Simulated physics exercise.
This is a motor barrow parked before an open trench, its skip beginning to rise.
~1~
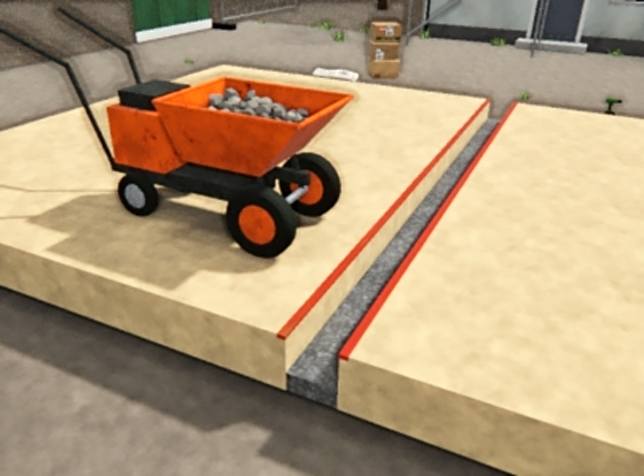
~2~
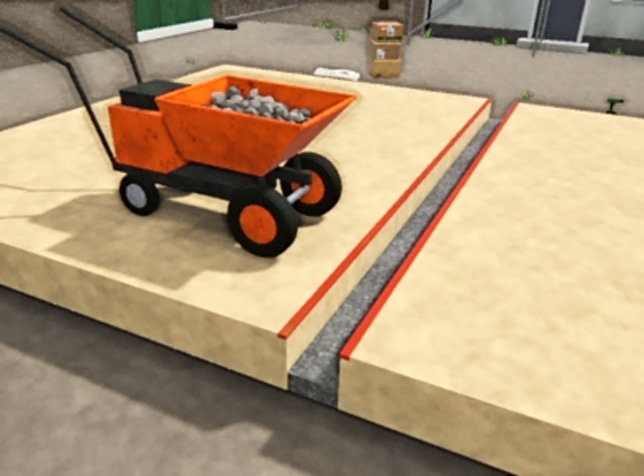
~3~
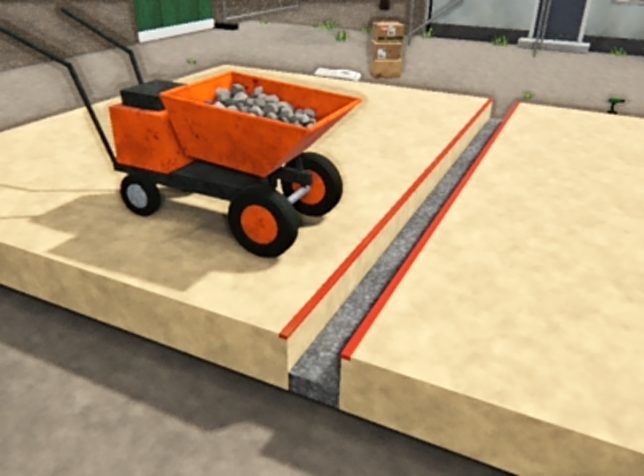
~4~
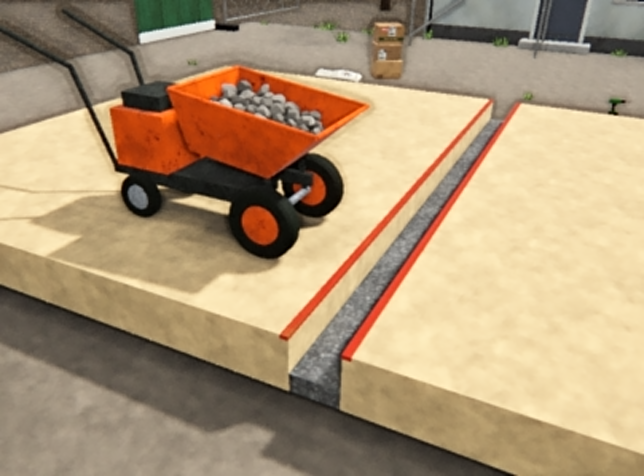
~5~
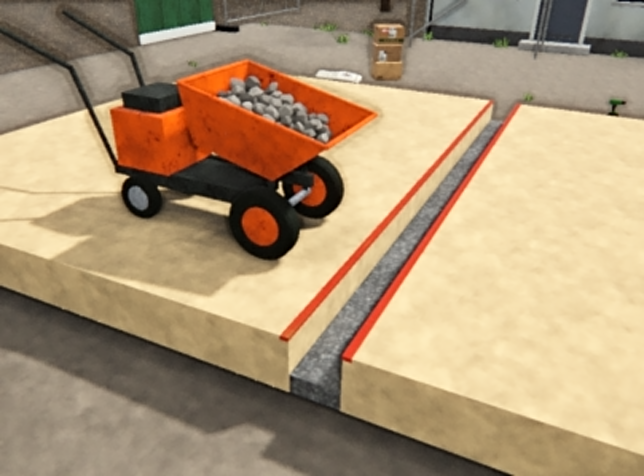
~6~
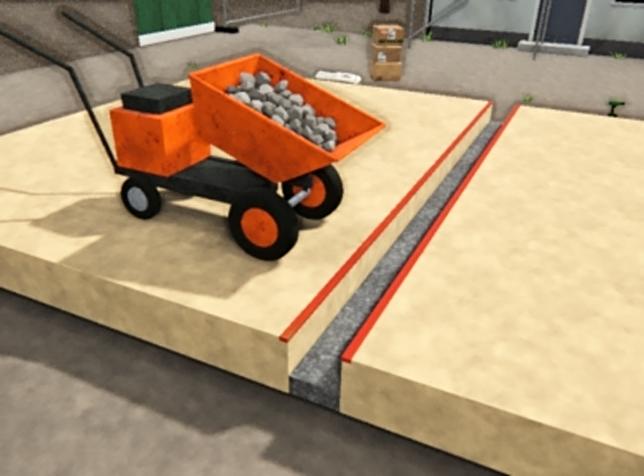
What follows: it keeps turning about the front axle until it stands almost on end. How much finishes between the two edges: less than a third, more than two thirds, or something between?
Between the edges lies between a third and two thirds of the load.
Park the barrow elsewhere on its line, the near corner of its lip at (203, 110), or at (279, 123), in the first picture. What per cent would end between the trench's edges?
Roughly 20 per cent, and 70 per cent.
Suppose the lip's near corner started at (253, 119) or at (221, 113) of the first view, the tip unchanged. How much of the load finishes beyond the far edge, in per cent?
In turn 0 and 0 in a hundred.
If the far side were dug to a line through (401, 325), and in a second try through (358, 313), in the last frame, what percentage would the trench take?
In turn 90 and 0 in a hundred.
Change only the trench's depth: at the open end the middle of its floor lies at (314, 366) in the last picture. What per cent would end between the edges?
About 20 per cent.
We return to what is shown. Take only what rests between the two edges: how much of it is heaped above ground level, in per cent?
Near 5 %.
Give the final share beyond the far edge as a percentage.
Roughly 40 in a hundred.
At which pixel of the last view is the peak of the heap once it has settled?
Around (429, 263).
Soon after the last picture, skip tipped steeply; all in the skip.
A little later, skip tipped right over; about two thirds in the skip; a small part in or heaped over the trench; about a quarter beyond it; a stray few falling.
Later still, skip tipped right over; about a quarter in the skip; about a third in or heaped over the trench; about half beyond it.
By the end, skip tipped right over; a small part in the skip; about half in or heaped over the trench; about a third beyond it.
